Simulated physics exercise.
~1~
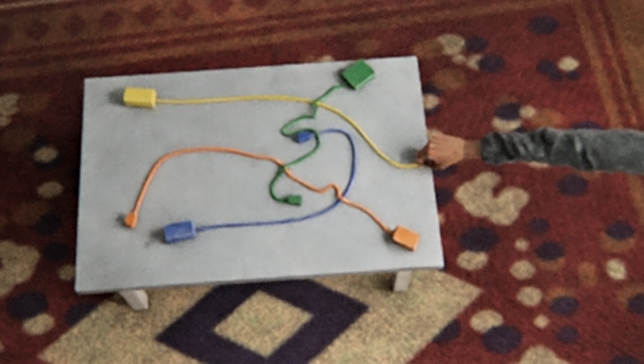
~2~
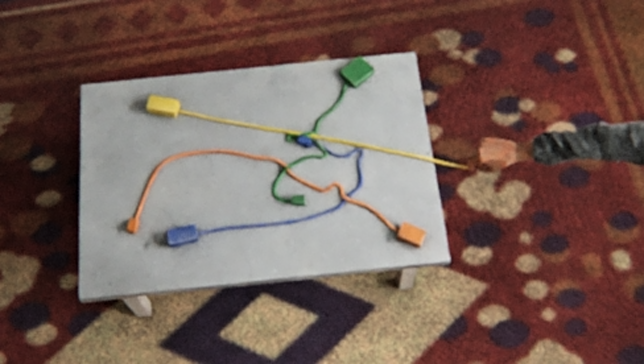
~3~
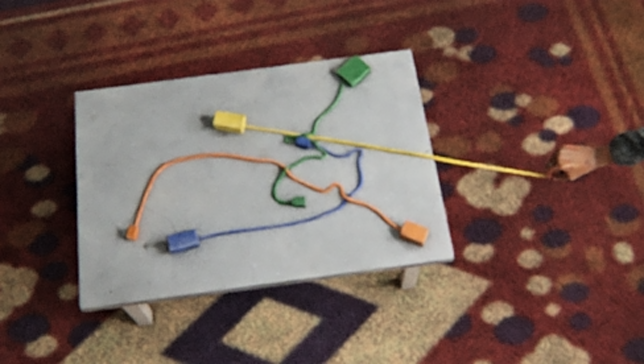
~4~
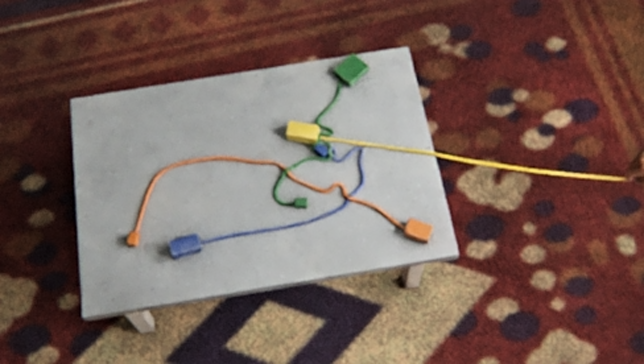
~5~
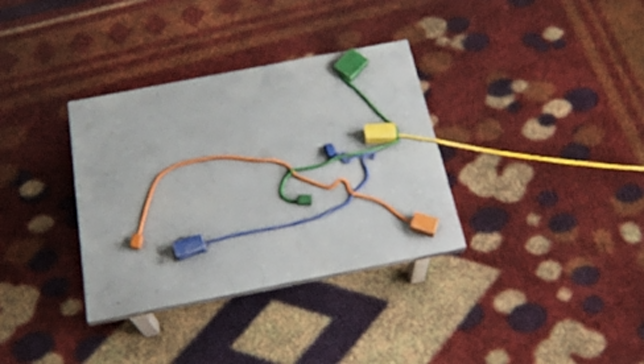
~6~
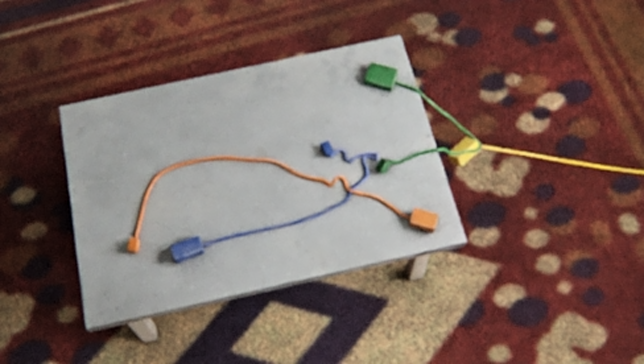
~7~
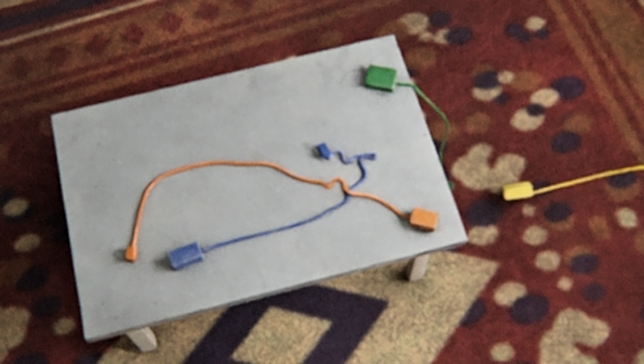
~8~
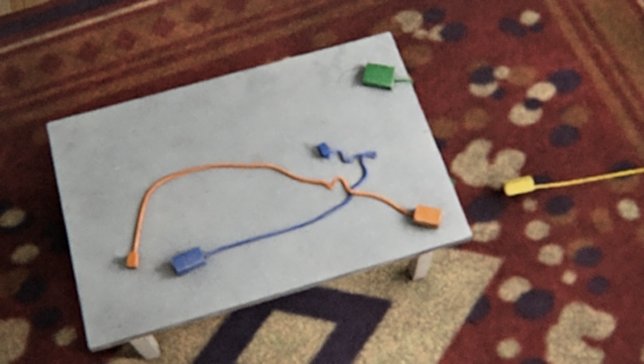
Yellow charger lead pulled by a hand off the table's right edge, dragging the green lead's plug over the side with it.
